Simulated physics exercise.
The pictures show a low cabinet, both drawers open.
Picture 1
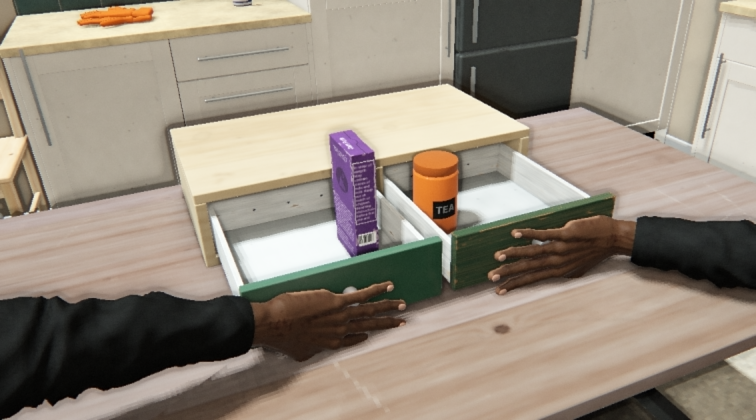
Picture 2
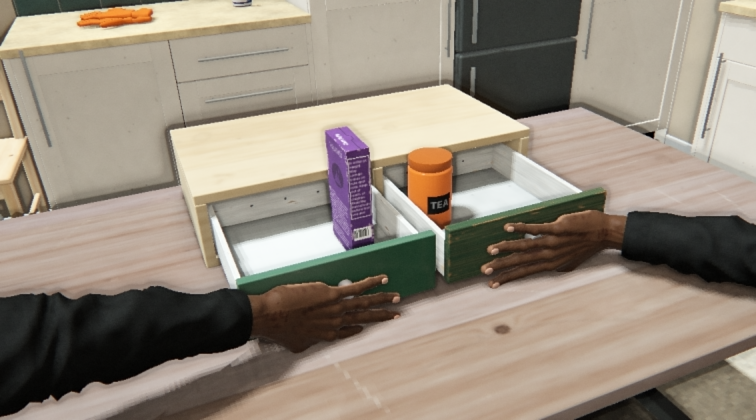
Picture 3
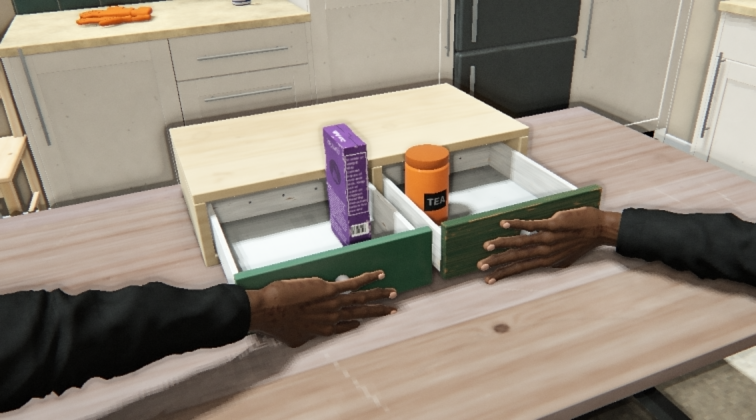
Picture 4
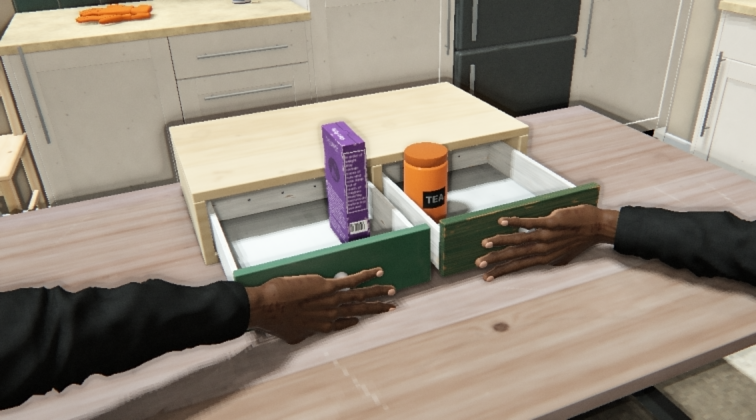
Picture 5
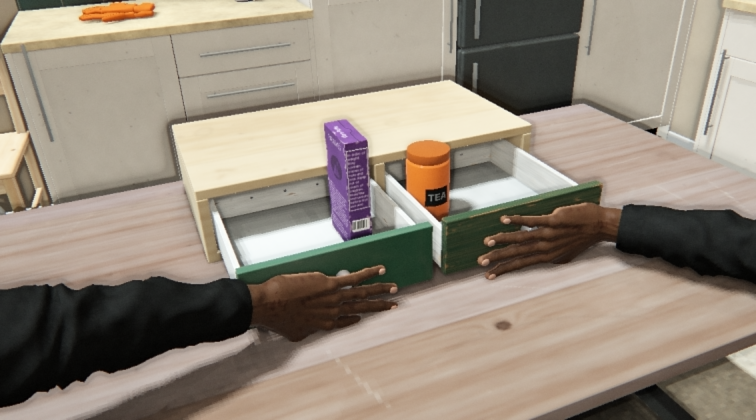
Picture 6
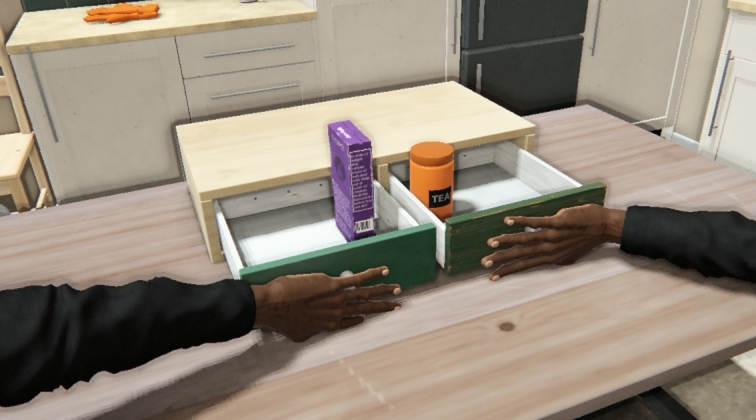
We see a low wooden cabinet on a table with both green-fronted drawers open, a purple packet and an orange tea jar inside, and two hands resting at the drawer fronts; almost nothing moves beyond a slight shift.
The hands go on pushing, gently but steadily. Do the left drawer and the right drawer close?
Here the left drawer will not close, the right drawer will not close.
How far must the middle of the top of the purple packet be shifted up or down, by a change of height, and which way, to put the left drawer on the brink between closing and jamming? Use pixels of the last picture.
About 60 pixels down.
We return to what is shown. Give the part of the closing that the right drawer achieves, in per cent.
Some 60 per cent of the way.
Then, 0.32 s on from there, left drawer starting in; right drawer starting in.
Then, 0.50 s on from there, left drawer about half in; right drawer starting in.
Then, 0.64 s on from there, left drawer about half in; right drawer about half in.
In the end, the left drawer jams; the right drawer jams.
